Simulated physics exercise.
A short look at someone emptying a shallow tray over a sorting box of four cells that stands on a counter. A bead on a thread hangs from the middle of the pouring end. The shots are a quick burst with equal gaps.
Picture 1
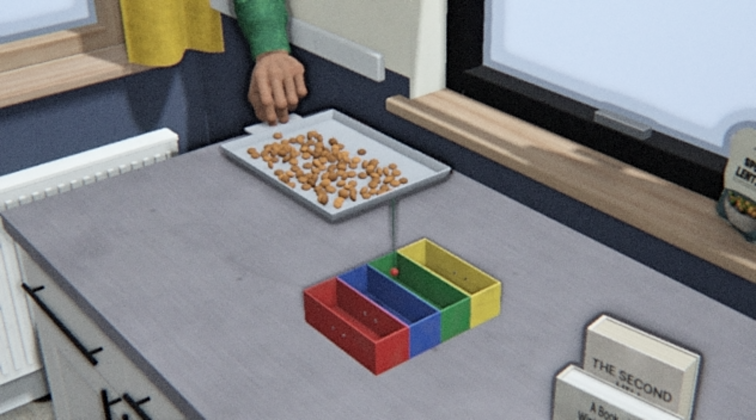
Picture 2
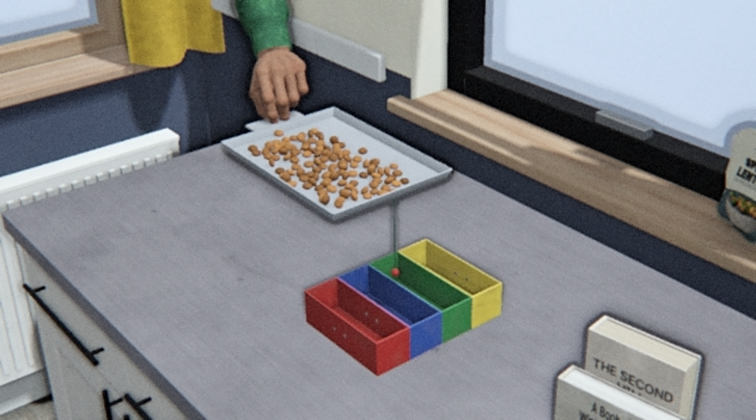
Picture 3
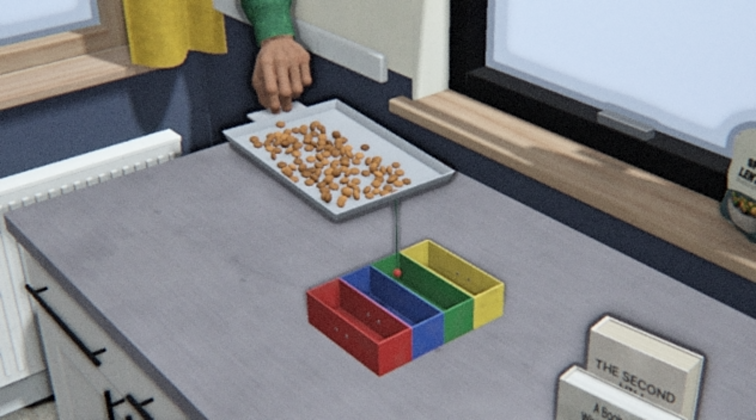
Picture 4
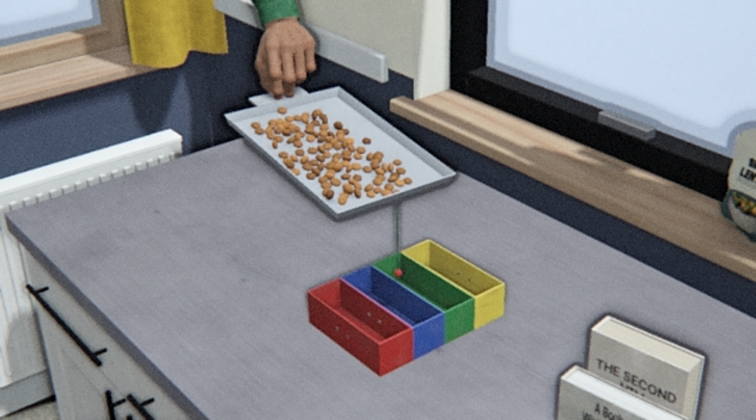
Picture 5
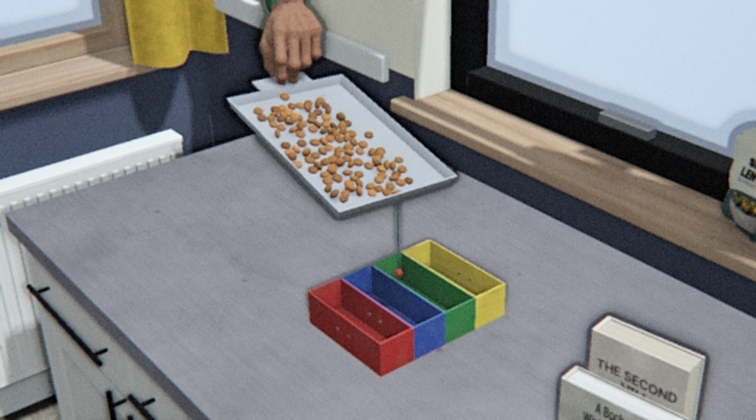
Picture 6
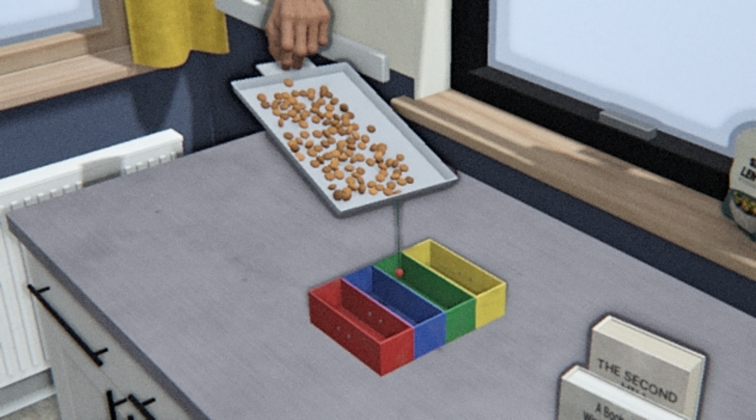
A hand lifted the far end of a shallow grey tray of small brown pieces, tilting it more steeply above a box with red, blue, green and yellow cells, while only a few pieces shifted.
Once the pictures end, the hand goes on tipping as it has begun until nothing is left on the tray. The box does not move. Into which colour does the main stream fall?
It favours the yellow compartment.
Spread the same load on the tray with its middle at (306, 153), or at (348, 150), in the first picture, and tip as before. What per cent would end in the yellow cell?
About 40 and 50 per cent.
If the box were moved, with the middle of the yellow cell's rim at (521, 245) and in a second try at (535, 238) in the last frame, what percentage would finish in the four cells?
Roughly 80 per cent, and 60 per cent.
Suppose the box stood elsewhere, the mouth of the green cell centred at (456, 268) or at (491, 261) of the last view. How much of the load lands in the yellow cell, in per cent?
About 10 and 0 per cent.
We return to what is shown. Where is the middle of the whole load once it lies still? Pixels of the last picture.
At about (467, 308).
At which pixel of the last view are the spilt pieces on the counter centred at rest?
Roughly at (525, 300).
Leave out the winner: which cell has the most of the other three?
The runner-up: The cell in green.
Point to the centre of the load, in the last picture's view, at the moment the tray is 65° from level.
Roughly at (408, 175).
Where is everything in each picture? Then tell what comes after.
In the first frame, corners of the pouring end (333, 211) and (445, 168), level; middle of the load (322, 168), bits of cat kibble; bead on its thread (394, 272); red cell (392, 348); blue cell (424, 332); green cell (456, 317); yellow cell (485, 302).
In the second frame, corners of the pouring end (334, 211) and (446, 169), level; middle of the load (323, 167).
In the third frame, corners of the pouring end (337, 211) and (449, 171), tipped barely, lowest at the right corner; middle of the load (325, 162).
In the fourth frame, corners of the pouring end (339, 209) and (450, 173), tipped a little, lowest at the right corner; middle of the load (327, 155).
In the fifth frame, corners of the pouring end (340, 208) and (451, 174), tipped clearly, lowest at the right corner; middle of the load (329, 148).
In the sixth frame, corners of the pouring end (342, 207) and (452, 176), tipped clearly, lowest at the right corner; middle of the load (332, 141), just a few on the move; red cell (397, 349); blue cell (429, 333); green cell (460, 318); yellow cell (490, 303).
Just after the last frame, tray tipped steeply; almost all on the tray; about a tenth falling or outside the box.
A moment on, tray tipped past a quarter turn; roughly a third in the yellow cell; roughly a quarter in the green cell; about a tenth in the blue cell; just a few in the red cell; roughly a quarter falling or outside the box.
Further on, tray tipped past a quarter turn; roughly a third in the yellow cell; roughly a quarter in the green cell; about a tenth in the blue cell; just a few in the red cell; roughly a quarter falling or outside the box.
When it is over, tray tipped past a quarter turn; roughly a third in the yellow cell; roughly a quarter in the green cell; about a tenth in the blue cell; just a few in the red cell; roughly a quarter outside the box.
